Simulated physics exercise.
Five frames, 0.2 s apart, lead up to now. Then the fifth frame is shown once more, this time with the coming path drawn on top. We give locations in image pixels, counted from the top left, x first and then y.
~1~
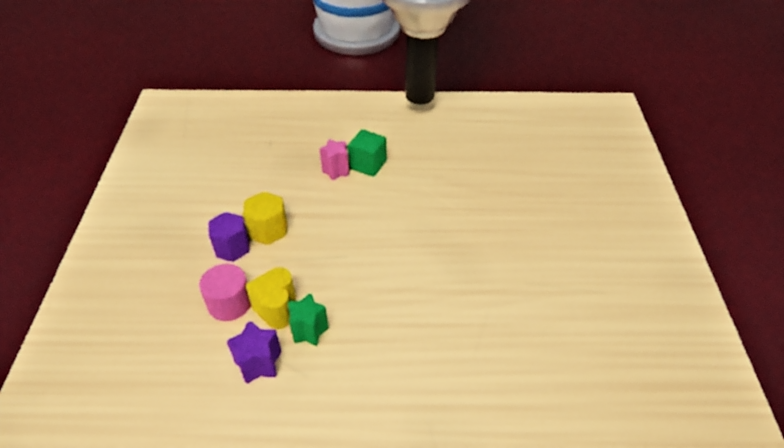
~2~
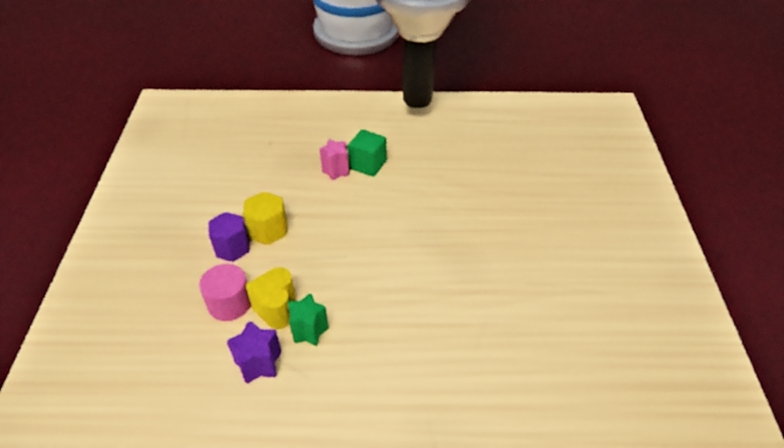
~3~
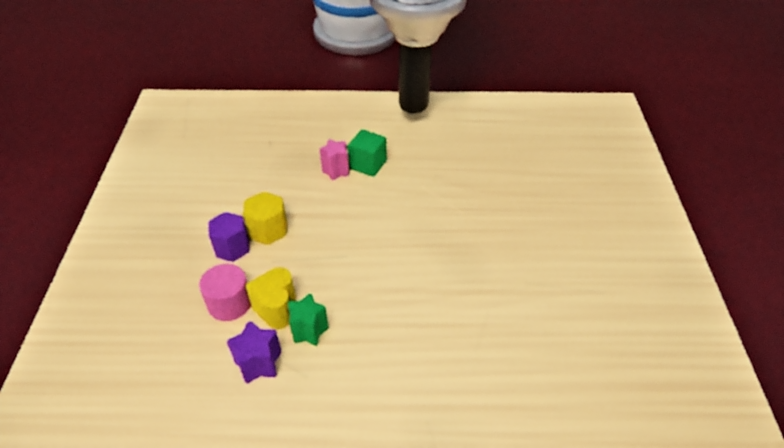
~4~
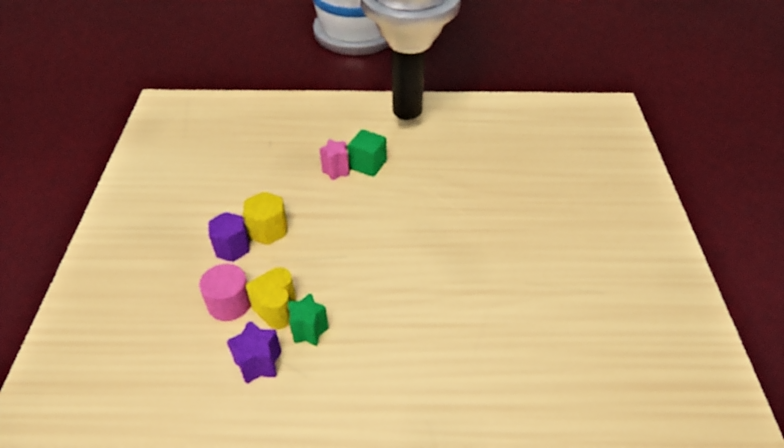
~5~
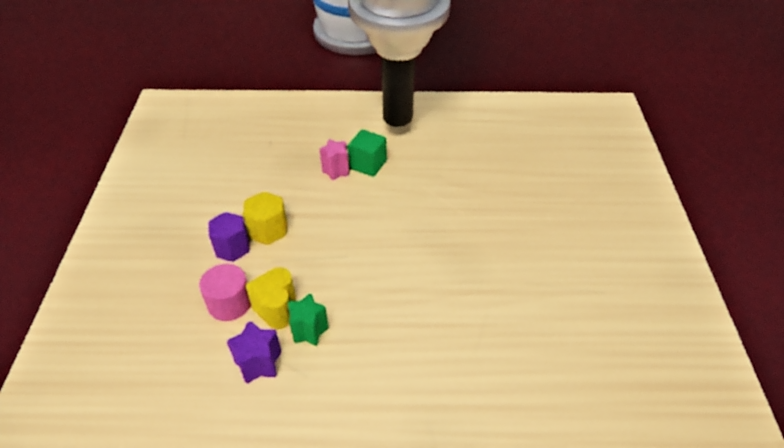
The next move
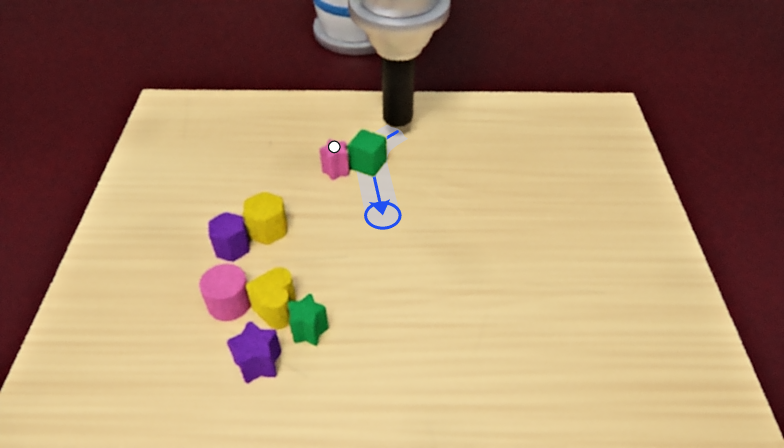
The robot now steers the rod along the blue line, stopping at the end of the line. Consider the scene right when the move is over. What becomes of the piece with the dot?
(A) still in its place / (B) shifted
Letter A.
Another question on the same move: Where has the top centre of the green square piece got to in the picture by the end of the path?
(350, 203)
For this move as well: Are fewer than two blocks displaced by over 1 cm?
Yes, that is what happens.
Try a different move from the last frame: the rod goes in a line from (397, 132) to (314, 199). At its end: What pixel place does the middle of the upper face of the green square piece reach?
At pixel (335, 191).
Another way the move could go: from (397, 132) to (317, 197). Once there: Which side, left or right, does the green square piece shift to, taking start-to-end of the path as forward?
Off to the left side.
Path on the board, from (397, 132) through (372, 153) and (376, 183) to (383, 215); the dot is on the pink star-shaped block.
On the path given first. One third of the way, rod at (372, 141); green square piece at (363, 150).
Two thirds of the way, rod at (375, 170); green square piece at (359, 180), turned 15° clockwise.
At the end, rod at (383, 203); pink star-shaped block in place; green square piece at (350, 203), turned 45° clockwise.
